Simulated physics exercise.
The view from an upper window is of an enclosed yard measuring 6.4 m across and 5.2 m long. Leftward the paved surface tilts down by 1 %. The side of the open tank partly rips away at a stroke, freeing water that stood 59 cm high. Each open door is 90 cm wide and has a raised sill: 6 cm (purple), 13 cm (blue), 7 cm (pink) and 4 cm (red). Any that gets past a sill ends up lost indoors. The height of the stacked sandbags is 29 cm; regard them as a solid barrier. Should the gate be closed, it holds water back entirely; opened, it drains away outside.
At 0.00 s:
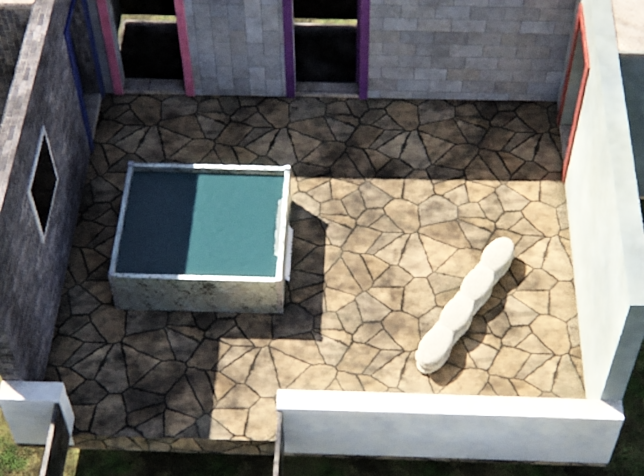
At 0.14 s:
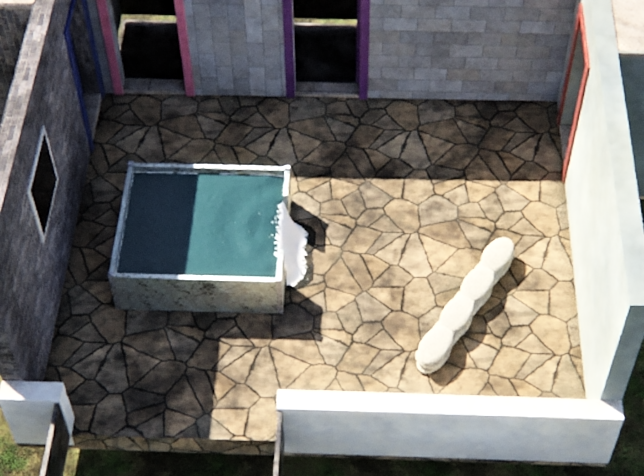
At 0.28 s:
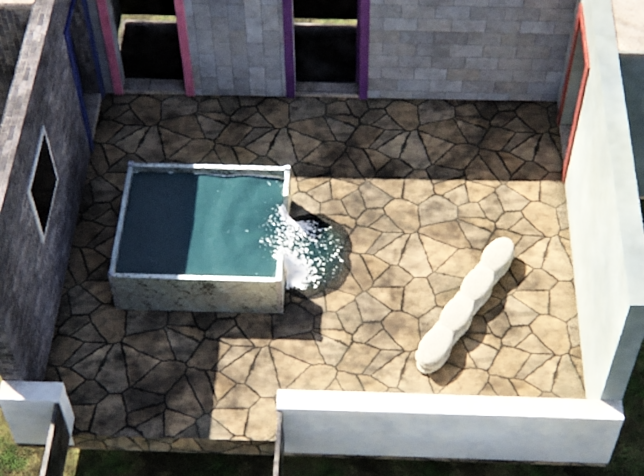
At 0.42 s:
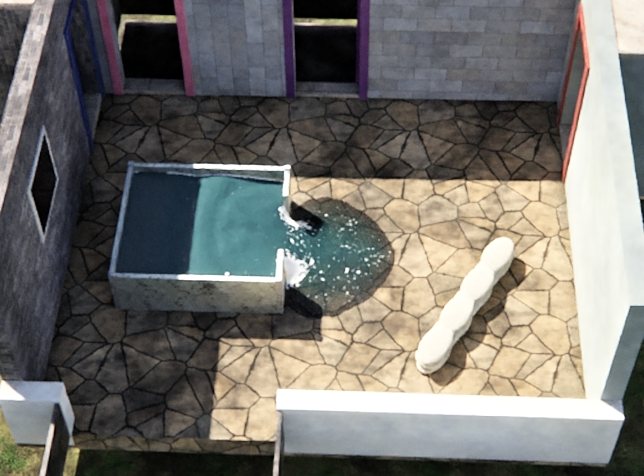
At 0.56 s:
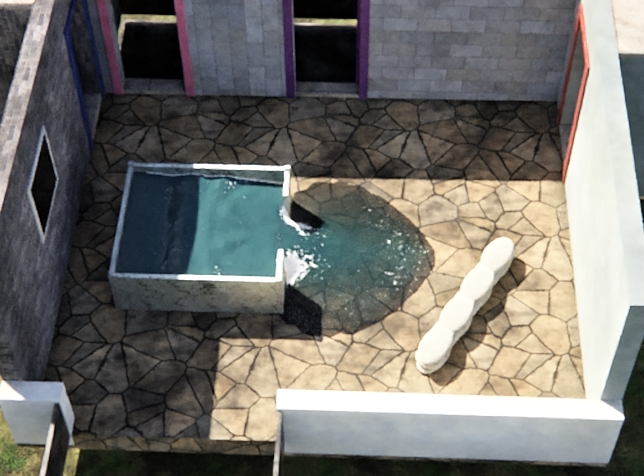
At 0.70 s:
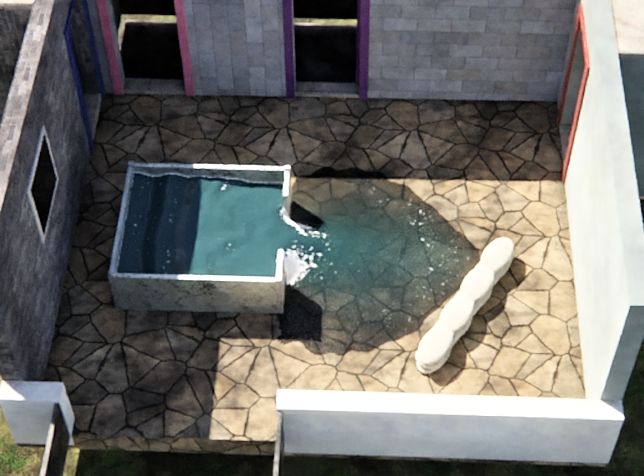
Water bursts from the right side of the open tank and spreads rightward across the paving.
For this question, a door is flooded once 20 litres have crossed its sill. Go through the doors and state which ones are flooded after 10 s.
Going through them: The purple door does not count as flooded; the blue door does not count as flooded; the pink door does not count as flooded; the red door counts as flooded.
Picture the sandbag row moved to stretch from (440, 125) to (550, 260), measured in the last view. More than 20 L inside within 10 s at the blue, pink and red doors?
Well, the blue one is within bounds, the pink one is within bounds, and the red one is within bounds.
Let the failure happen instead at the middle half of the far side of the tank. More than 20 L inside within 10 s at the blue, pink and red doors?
Log - blue: Threshold topped, pink: Threshold topped, red: Threshold topped.
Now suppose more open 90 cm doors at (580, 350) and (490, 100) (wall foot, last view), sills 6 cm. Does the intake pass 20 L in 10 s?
Check, in order - pass / fail.
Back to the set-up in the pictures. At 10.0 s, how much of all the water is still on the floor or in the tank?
It comes to near 86 per cent.
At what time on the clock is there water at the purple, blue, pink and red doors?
Door times: Purple 3.0 s / blue 6.5 s / pink 6.0 s / red 1.8 s.
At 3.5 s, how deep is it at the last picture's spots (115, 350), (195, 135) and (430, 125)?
0, 0 and 1 cm, respectively.
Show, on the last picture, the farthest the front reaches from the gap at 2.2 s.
Somewhere near pixel (552, 111).
After 1.4 s water covers 25 % of the floor and is deepest (32 cm) near (296, 261); purple door not reached, blue door not reached, pink door not reached, red door not reached.
After 2.2 s water covers 35 % of the floor and is deepest (24 cm) near (438, 311); purple door not reached, blue door not reached, pink door not reached, red door 13 cm at the sill, 6 L in.
After 3.5 s water covers 45 % of the floor and is deepest (24 cm) near (552, 111); purple door 1 cm at the sill, 0 L in, blue door not reached, pink door not reached, red door 14 cm at the sill, 63 L in.
After 6.0 s water covers 85 % of the floor and is deepest (13 cm) near (554, 130); purple door 3 cm at the sill, 0 L in, blue door not reached, pink door 2 cm at the sill, 0 L in, red door 12 cm at the sill, 161 L in.
After 10.0 s water covers 95 % of the floor and is deepest (10 cm) near (75, 233); purple door 4 cm at the sill, 0 L in, blue door 9 cm at the sill, 0 L in, pink door 8 cm at the sill, 1 L in, red door 6 cm at the sill, 216 L in.
